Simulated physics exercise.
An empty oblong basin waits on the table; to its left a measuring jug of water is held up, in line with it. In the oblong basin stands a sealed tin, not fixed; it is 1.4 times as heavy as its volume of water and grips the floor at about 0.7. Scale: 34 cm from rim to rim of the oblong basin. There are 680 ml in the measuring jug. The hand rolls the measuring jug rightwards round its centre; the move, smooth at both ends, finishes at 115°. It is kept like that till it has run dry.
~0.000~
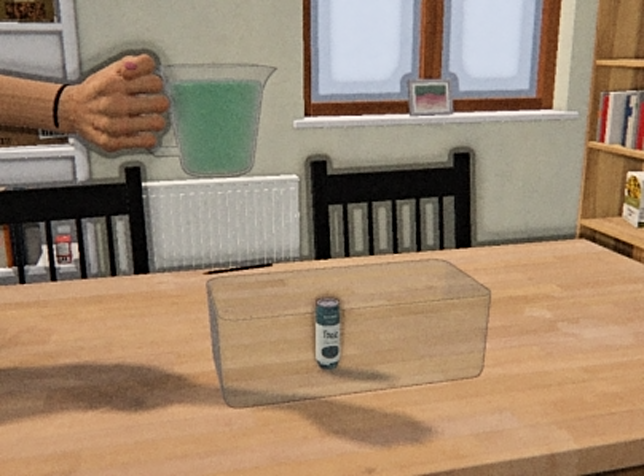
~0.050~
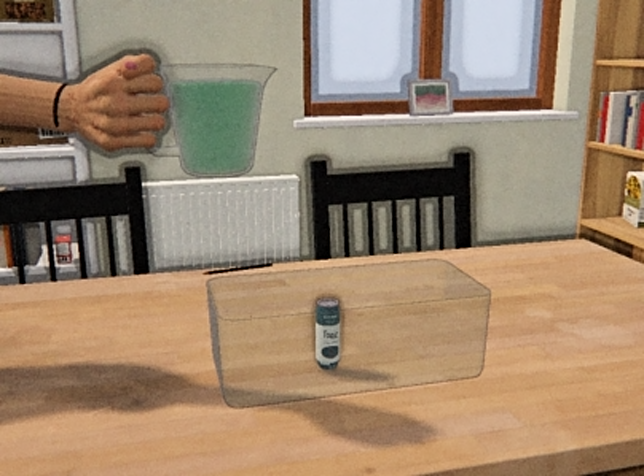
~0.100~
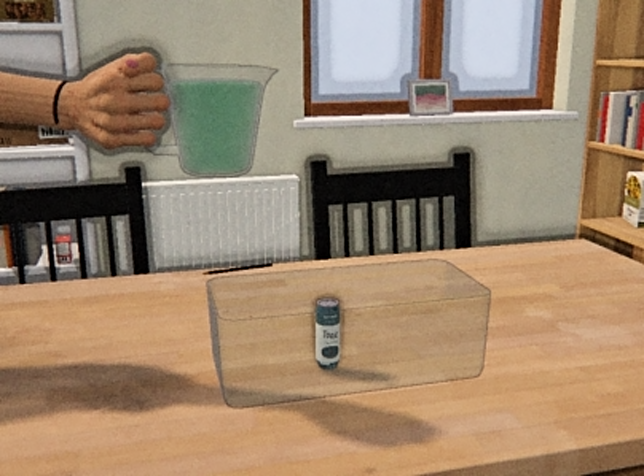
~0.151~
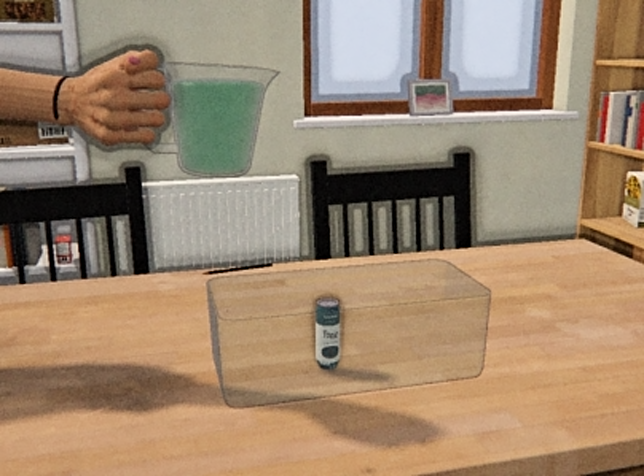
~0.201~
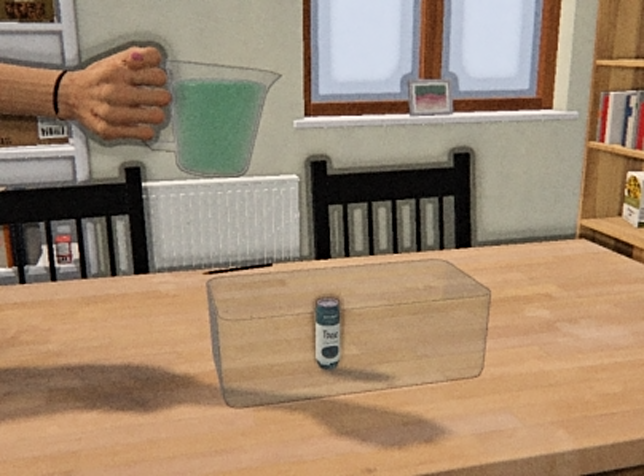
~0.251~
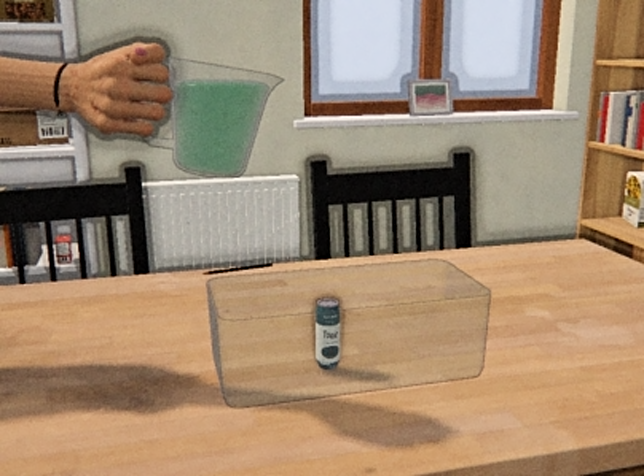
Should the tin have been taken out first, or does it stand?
It keeps standing.
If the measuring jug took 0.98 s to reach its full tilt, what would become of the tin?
Then it stays up.
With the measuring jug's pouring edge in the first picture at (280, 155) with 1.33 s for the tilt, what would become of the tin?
Then it topples.
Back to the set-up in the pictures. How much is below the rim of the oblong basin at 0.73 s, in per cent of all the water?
About 5 per cent.
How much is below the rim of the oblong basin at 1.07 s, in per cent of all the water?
Some 62 per cent.
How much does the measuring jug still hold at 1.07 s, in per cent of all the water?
Near 12 in a hundred.
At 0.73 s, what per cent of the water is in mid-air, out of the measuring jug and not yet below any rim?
About 22 per cent.
After 0.73 s the tilt is 66° and 73 per cent is still to pour; the tin stands where it began.
After 1.07 s the tilt is 105° and 13 per cent is still to pour; the tin stands where it began.
After 1.43 s the tilt is 115° and 0 per cent is still to pour; the tin stands where it began.
After 1.83 s the tilt is 115° and 0 per cent is still to pour; the tin stands where it began.
In the end the tin stands where it began.
